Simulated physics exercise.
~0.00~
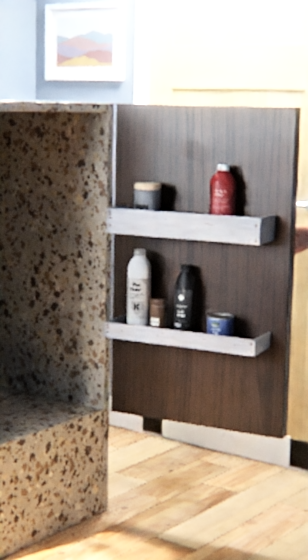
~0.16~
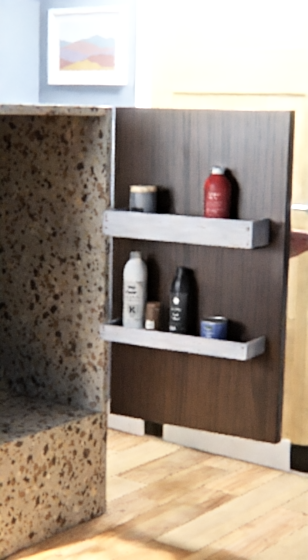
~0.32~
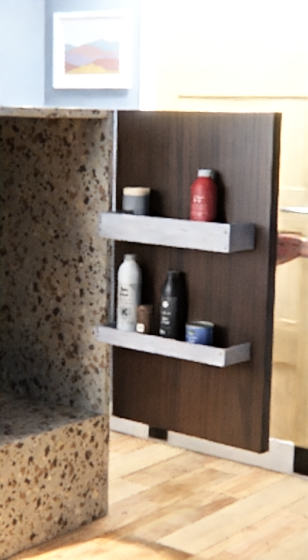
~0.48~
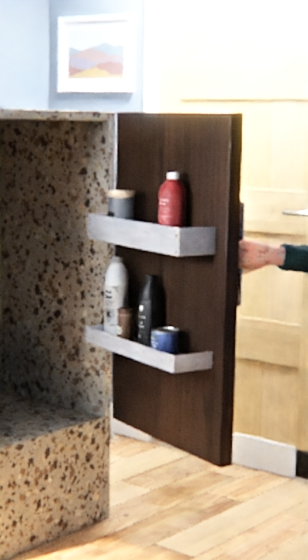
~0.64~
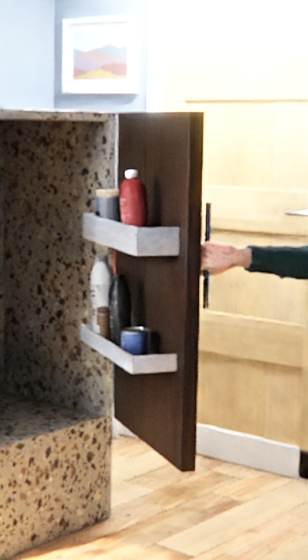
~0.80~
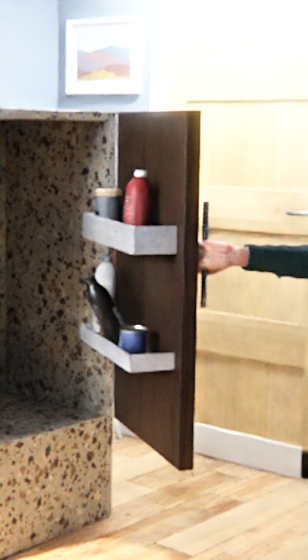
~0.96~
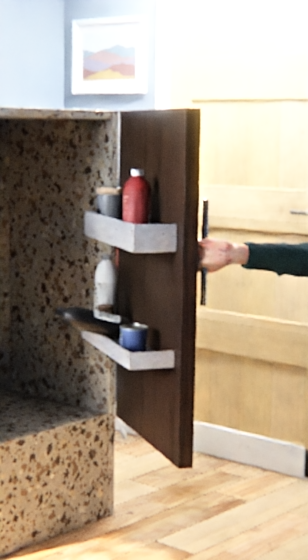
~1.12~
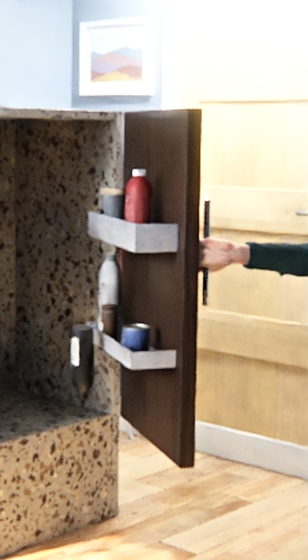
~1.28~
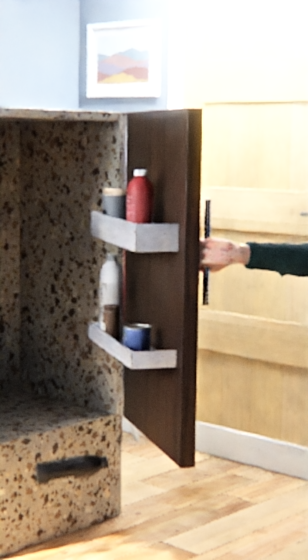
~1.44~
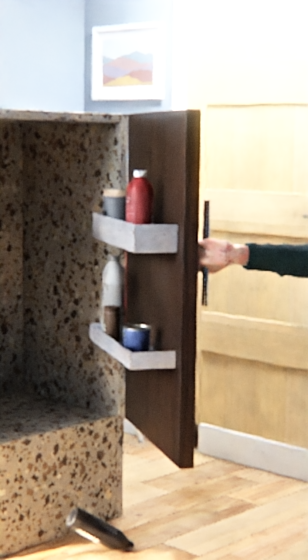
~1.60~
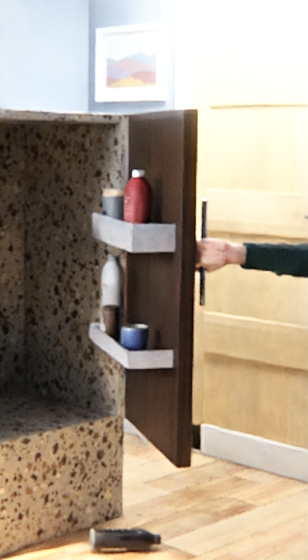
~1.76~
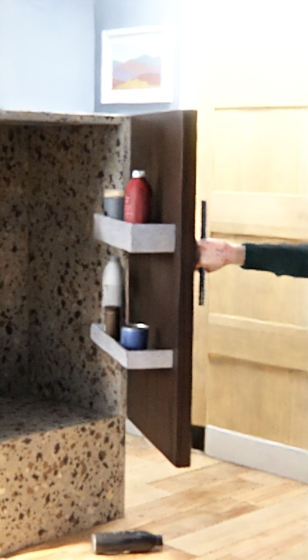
In a bright wood-floored room, a hand swings a dark racked door until it stops, a black bottle toppling to the floor.
